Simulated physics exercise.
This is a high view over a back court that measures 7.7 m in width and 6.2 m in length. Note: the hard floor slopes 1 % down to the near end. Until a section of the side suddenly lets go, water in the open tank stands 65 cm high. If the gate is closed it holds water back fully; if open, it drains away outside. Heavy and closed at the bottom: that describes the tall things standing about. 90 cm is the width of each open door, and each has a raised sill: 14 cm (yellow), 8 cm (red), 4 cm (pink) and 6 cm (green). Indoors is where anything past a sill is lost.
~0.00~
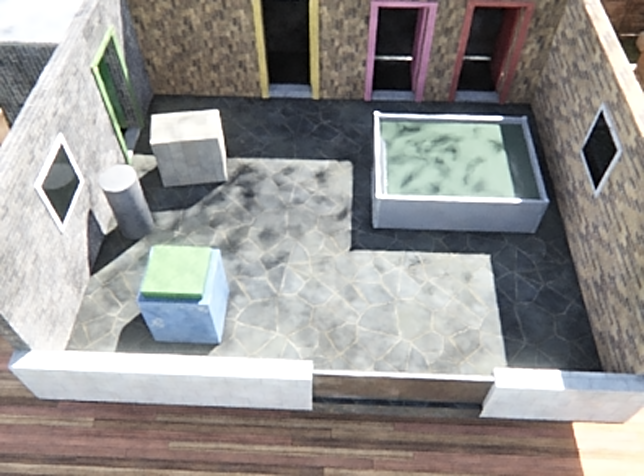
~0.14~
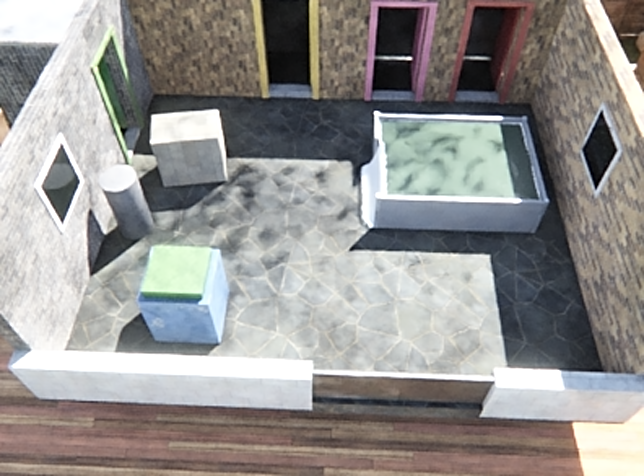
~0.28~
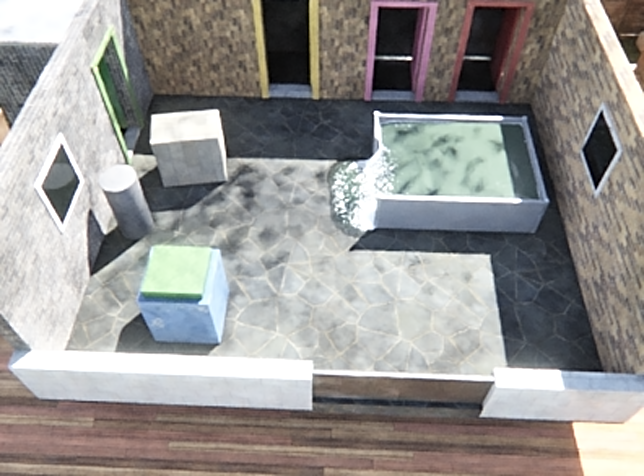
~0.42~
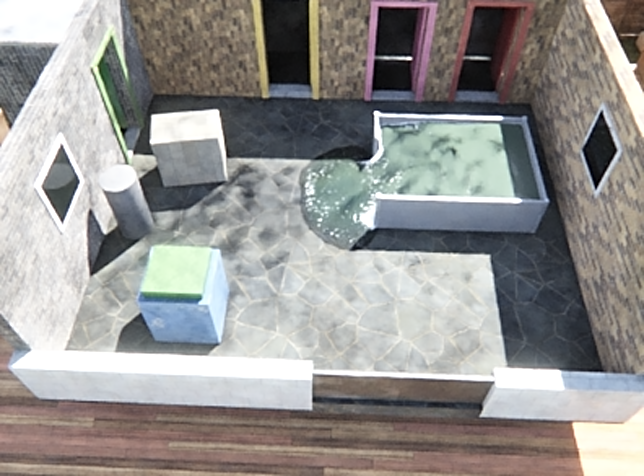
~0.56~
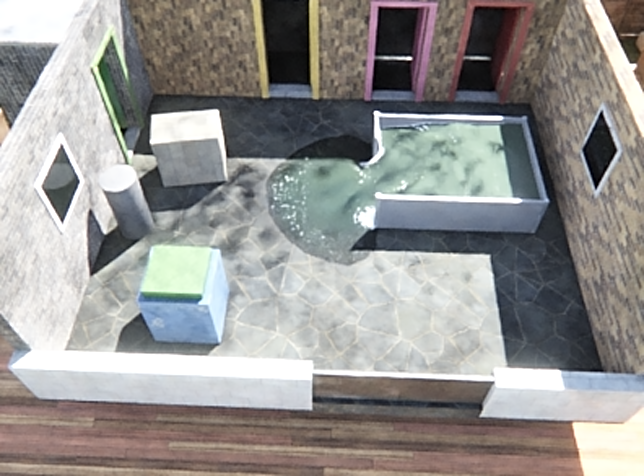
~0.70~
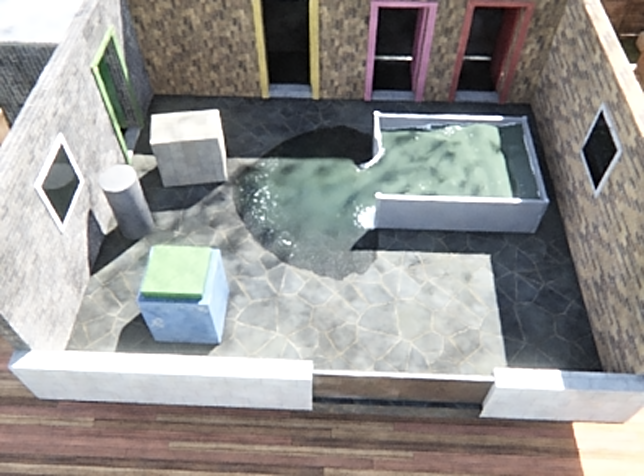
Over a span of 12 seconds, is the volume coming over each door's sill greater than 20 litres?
One by one: Yellow door: Limit not crossed. Red door: Limit not crossed. Pink door: Limit not crossed. Green door: Limit crossed.
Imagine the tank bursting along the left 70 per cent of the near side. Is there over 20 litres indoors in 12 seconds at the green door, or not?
Then: Green short of it.
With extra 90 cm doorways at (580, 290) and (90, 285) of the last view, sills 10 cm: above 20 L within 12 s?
Well, the first is shy of the mark and the second is beyond the mark.
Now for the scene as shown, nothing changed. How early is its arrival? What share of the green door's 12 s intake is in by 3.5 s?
About 0 per cent.
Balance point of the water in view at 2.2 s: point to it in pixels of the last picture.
Roughly (349, 193).
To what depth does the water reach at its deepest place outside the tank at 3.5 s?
About 34 cm at most.
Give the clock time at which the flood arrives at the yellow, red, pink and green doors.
So yellow at 1.8 s, red at 7.0 s, pink at 5.0 s, and green at 2.2 s.
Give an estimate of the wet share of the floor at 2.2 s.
Around 45 per cent.
After 1.4 s water covers 30 % of the floor and is deepest (35 cm) near (366, 200); yellow door not reached, red door not reached, pink door not reached, green door not reached.
After 2.2 s water covers 45 % of the floor and is deepest (32 cm) near (87, 288); yellow door 3 cm at the sill, 0 L in, red door not reached, pink door not reached, green door 3 cm at the sill, 0 L in.
After 3.5 s water covers 55 % of the floor and is deepest (34 cm) near (57, 375); yellow door 5 cm at the sill, 0 L in, red door not reached, pink door not reached, green door 10 cm at the sill, 0 L in.
After 7.0 s water covers 90 % of the floor and is deepest (16 cm) near (162, 226); yellow door 9 cm at the sill, 0 L in, red door not reached, pink door 3 cm at the sill, 0 L in, green door 11 cm at the sill, 78 L in.
After 12.0 s water covers 100 % of the floor and is deepest (14 cm) near (592, 397); yellow door 5 cm at the sill, 0 L in, red door 8 cm at the sill, 0 L in, pink door 3 cm at the sill, 0 L in, green door 6 cm at the sill, 104 L in.
